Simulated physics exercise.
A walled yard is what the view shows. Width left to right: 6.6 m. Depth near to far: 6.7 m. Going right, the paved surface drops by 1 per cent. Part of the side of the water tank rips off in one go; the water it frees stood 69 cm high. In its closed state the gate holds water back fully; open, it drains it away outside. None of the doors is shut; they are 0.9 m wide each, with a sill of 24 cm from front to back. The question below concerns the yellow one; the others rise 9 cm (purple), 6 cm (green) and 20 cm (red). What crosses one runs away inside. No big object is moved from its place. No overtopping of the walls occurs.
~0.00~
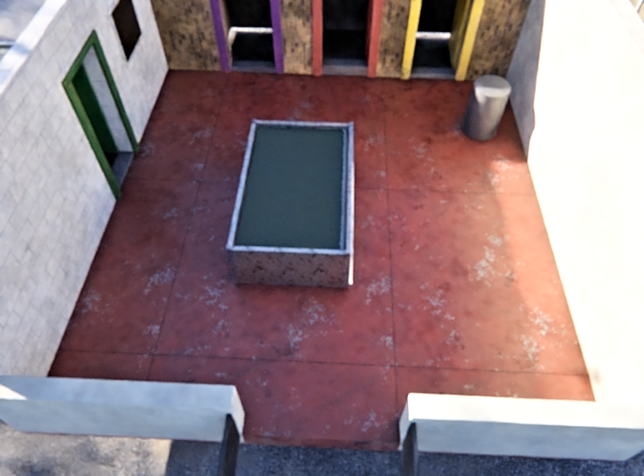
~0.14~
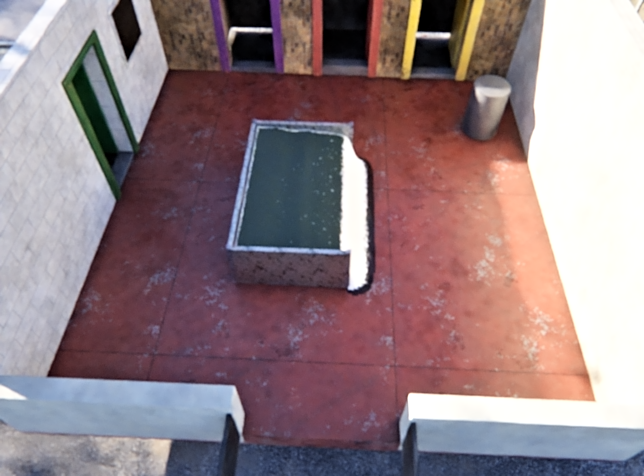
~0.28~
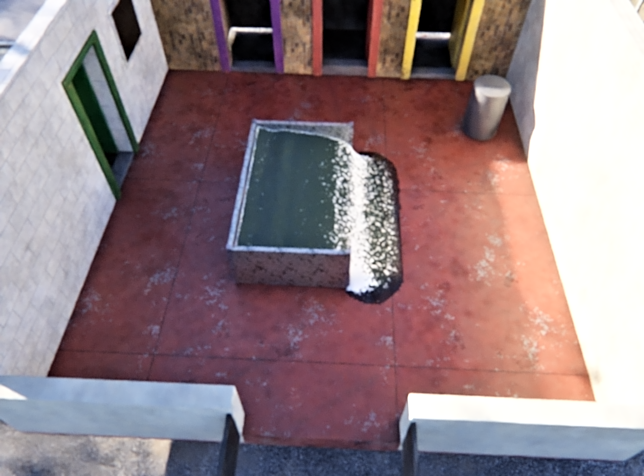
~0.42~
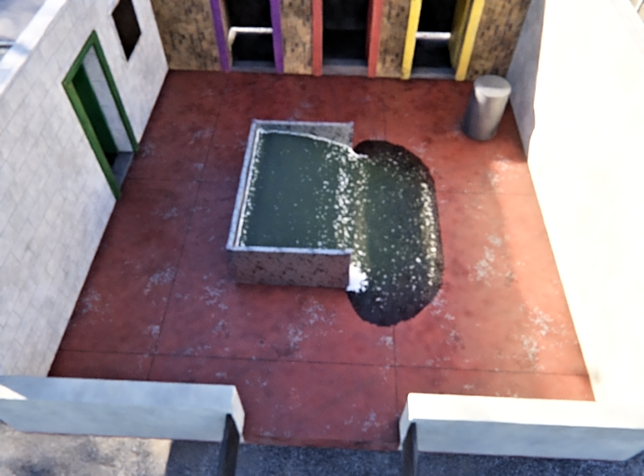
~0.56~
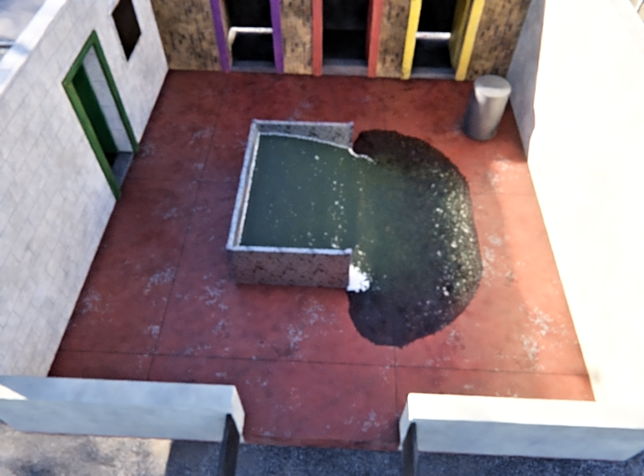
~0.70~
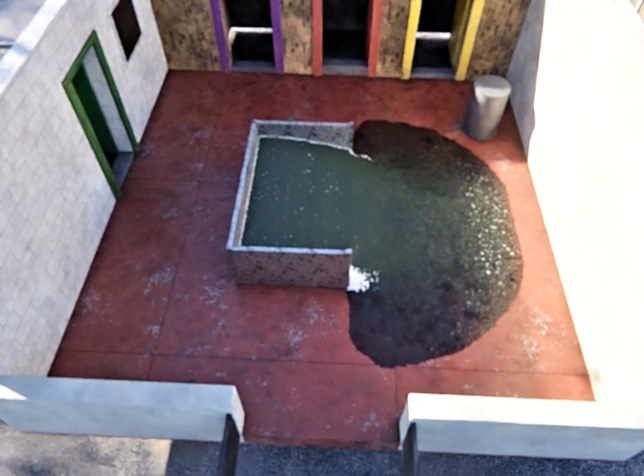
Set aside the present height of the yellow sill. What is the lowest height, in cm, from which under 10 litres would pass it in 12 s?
10 cm.
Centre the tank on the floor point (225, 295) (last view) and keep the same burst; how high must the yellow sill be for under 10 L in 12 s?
In that case about 10.5 cm.
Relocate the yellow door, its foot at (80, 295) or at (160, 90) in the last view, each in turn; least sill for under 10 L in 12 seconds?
Minimums: About 7.5 cm and 7.5 cm.
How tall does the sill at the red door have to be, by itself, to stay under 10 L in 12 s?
Door red, min height approx. 6.0 cm.
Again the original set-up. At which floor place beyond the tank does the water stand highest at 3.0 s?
At about pixel (592, 415).
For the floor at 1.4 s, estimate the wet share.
35 %.
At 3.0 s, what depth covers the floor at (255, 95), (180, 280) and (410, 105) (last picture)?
Respectively 0 cm, 0 cm and 1 cm.
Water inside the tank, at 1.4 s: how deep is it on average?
Averaged depth comes out at about 24 cm.
After 1.4 s water covers 35 % of the floor, deepest (42 cm) near (539, 225); it has not reached the yellow door.
After 3.0 s water covers 40 % of the floor, deepest (32 cm) near (592, 415); 14 cm at the yellow door, 3 litres in over its 9 cm sill.
After 12.0 s water covers 100 % of the floor, deepest (10 cm) near (245, 203); 6 cm at the yellow door, 16 litres in over its 9 cm sill.
At the yellow door as built, the water arrived by 2.3 s and peaked near 14 cm at 3.0 s.
With a sill of 9 cm, 16 litres would have come in within the 12 s; with 12.5 cm, 4 litres. So under 10 litres takes about 10 cm.
